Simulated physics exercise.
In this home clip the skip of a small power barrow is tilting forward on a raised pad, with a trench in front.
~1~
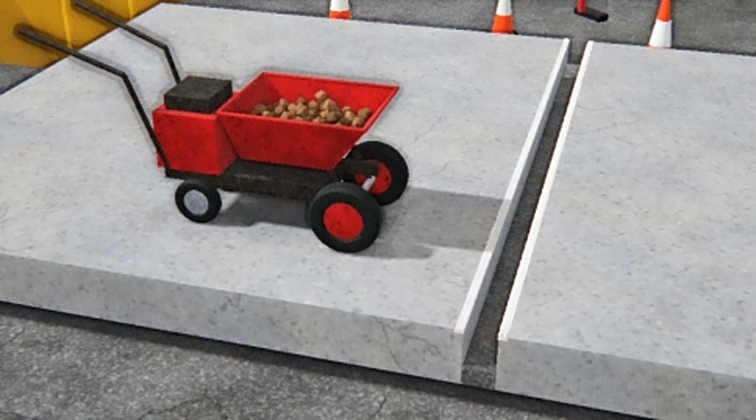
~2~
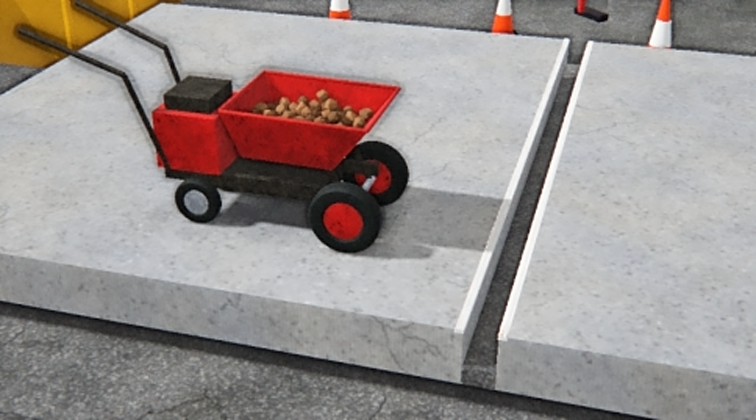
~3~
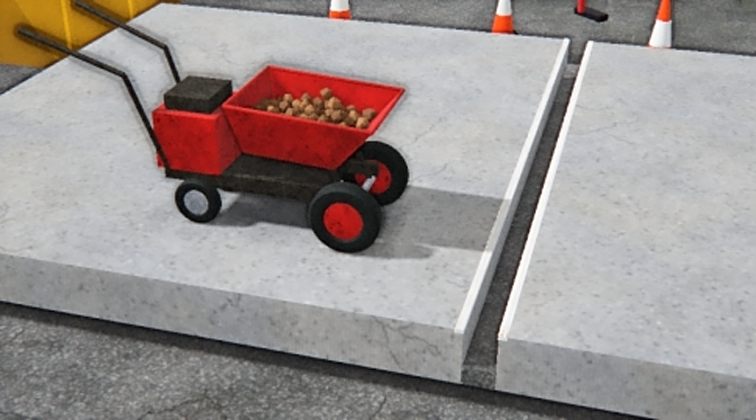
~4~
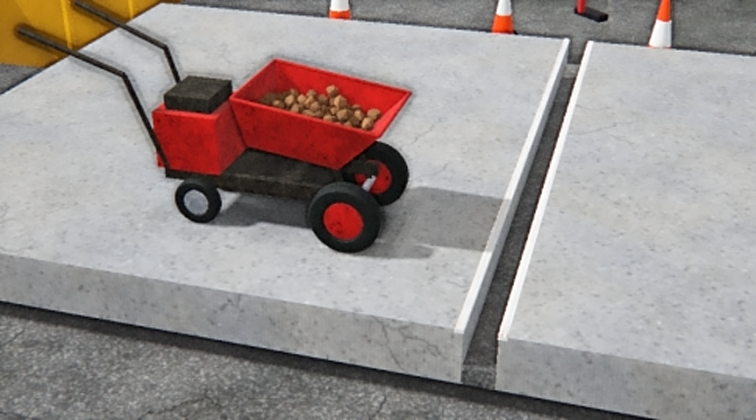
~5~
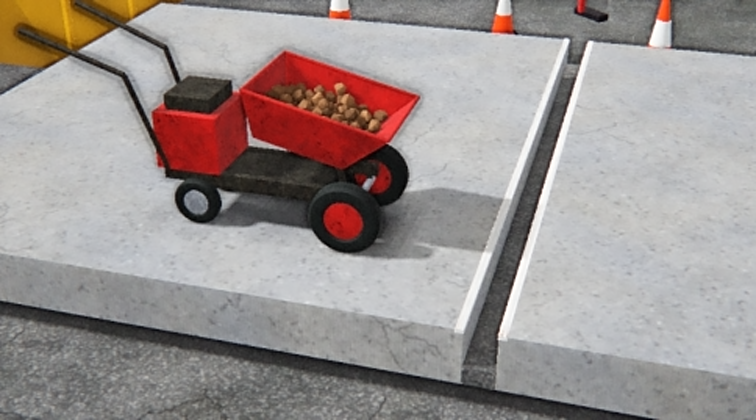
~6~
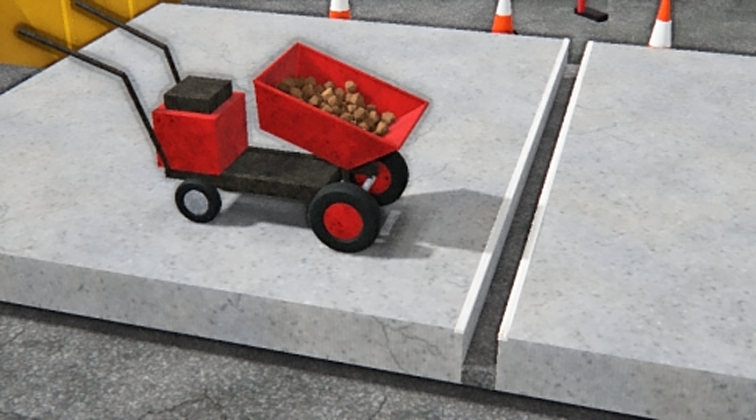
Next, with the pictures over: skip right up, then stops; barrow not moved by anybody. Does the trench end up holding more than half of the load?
Most of the load will go into the trench.
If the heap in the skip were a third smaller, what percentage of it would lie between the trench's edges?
Estimated share: Near 70 in a hundred.
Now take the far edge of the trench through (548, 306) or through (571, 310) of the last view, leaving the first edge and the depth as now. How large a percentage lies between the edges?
You'd get 80 % in the first case and 80 % in the second.
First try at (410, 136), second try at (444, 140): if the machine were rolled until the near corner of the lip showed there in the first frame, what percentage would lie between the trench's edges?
Around 50 % the first time and around 0 % the second.
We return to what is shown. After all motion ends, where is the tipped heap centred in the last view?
It settles centred around (500, 261).
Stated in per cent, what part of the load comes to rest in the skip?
0 in a hundred, roughly.
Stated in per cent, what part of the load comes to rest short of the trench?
Share of load: Near 30 %.
Just after the last frame, skip tipped steeply; every one in the skip.
A moment on, skip tipped right over; the larger part in the skip; about a tenth short of the trench; about a tenth in or heaped over the trench; about a tenth falling.
Further on, skip tipped right over; just a few in the skip; roughly a third short of the trench; roughly half in or heaped over the trench; about a tenth beyond it.
When it is over, skip tipped right over; roughly a quarter short of the trench; roughly two thirds in or heaped over the trench; about a tenth beyond it.
